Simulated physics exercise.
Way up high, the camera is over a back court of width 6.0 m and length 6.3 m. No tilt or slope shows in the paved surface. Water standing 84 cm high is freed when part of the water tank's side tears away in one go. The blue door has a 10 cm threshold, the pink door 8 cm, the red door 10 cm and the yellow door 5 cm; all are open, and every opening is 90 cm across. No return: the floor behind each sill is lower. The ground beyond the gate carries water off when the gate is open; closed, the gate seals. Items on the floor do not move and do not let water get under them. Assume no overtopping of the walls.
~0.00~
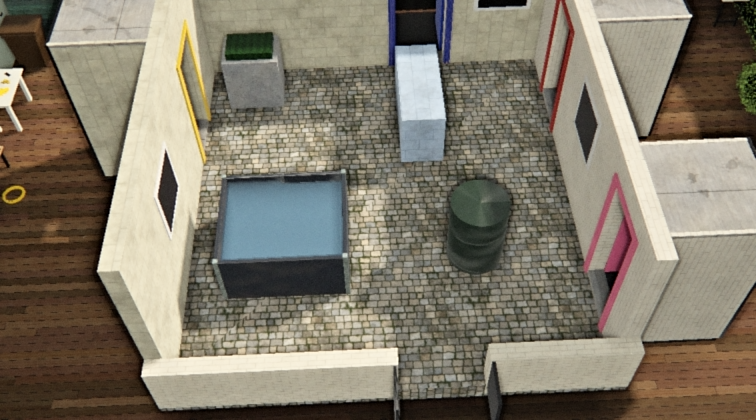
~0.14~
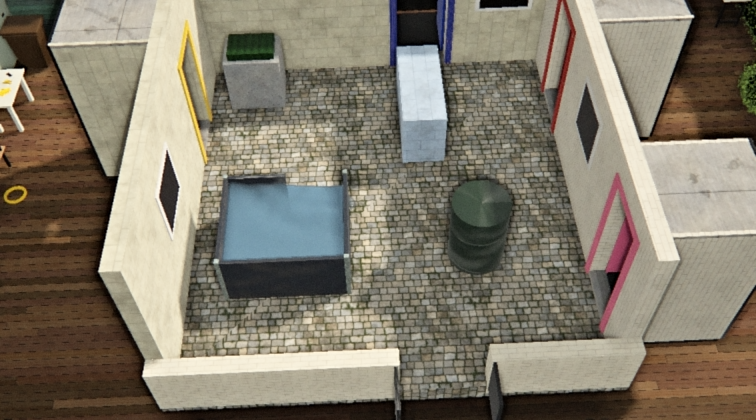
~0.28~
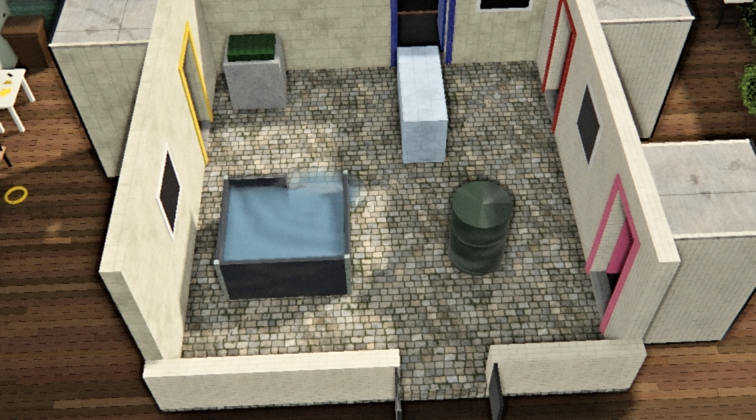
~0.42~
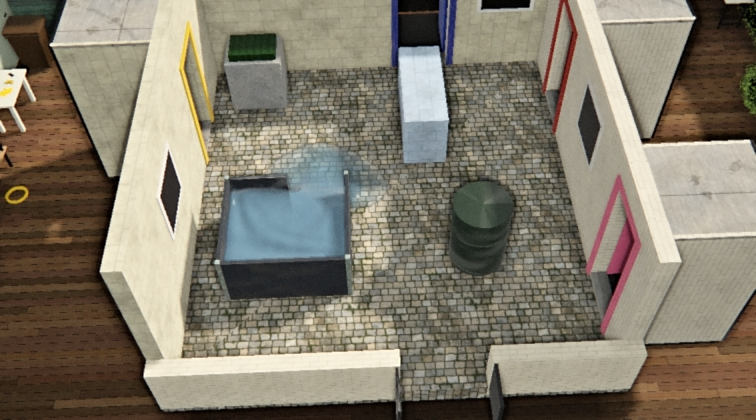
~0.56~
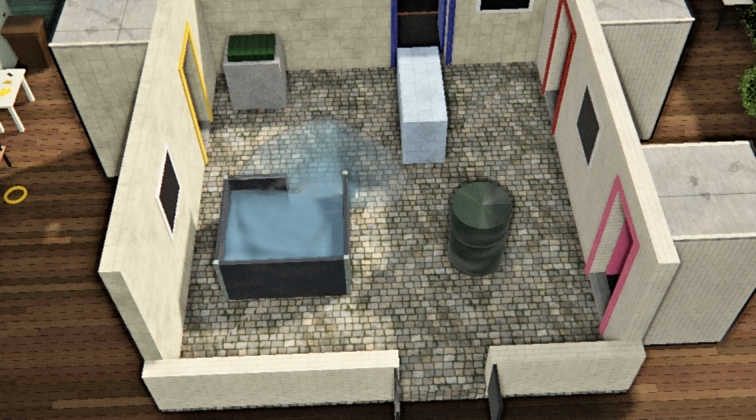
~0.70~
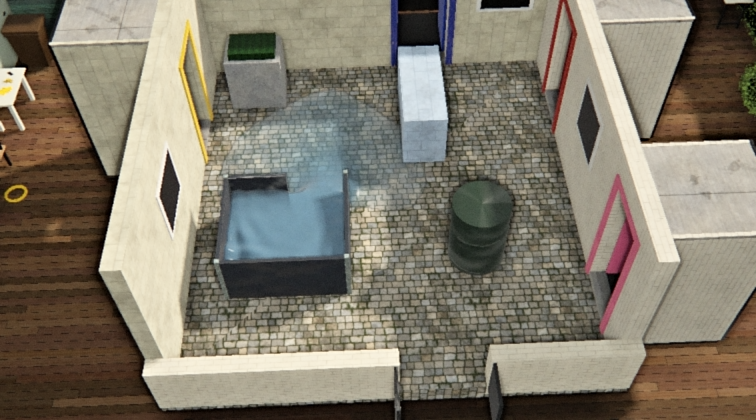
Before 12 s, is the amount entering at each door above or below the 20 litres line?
In the end the blue door will not hold enough water back. The pink door will hold enough water back. The red door will hold enough water back. The yellow door will not hold enough water back.
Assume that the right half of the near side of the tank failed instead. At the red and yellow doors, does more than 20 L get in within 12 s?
Red stays inside, yellow stays inside, judged against that limit.
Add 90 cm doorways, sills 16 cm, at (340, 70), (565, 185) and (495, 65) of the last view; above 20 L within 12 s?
So, in the order given, it's beyond the mark, then shy of the mark, then shy of the mark.
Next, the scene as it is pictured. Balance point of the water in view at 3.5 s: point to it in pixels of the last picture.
Roughly (332, 152).
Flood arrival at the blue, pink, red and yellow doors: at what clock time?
Doors: Blue 1.3 s / pink 5.5 s / red 2.6 s / yellow 0.9 s.
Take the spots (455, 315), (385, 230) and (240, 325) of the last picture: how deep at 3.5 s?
Roughly 0, 0 and 0 cm, in turn.
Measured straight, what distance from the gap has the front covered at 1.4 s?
Distance: Approx. 4.0 m.
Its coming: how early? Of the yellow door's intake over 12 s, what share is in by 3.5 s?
Roughly 30 percent is in by then.
After 1.4 s water covers 30 % of the floor and is deepest (42 cm) near (381, 67); blue door 10 cm at the sill, 0 L in, pink door not reached, red door not reached, yellow door 7 cm at the sill, 0 L in.
After 2.2 s water covers 40 % of the floor and is deepest (39 cm) near (381, 67); blue door 16 cm at the sill, 14 L in, pink door not reached, red door not reached, yellow door 12 cm at the sill, 14 L in.
After 3.5 s water covers 45 % of the floor and is deepest (26 cm) near (394, 114); blue door 14 cm at the sill, 38 L in, pink door not reached, red door 12 cm at the sill, 2 L in, yellow door 13 cm at the sill, 54 L in.
After 7.0 s water covers 80 % of the floor and is deepest (14 cm) near (218, 73); blue door 7 cm at the sill, 53 L in, pink door 2 cm at the sill, 0 L in, red door 7 cm at the sill, 6 L in, yellow door 11 cm at the sill, 145 L in.
After 12.0 s water covers 100 % of the floor and is deepest (8 cm) near (178, 383); blue door 5 cm at the sill, 53 L in, pink door 5 cm at the sill, 0 L in, red door 5 cm at the sill, 6 L in, yellow door 6 cm at the sill, 192 L in.
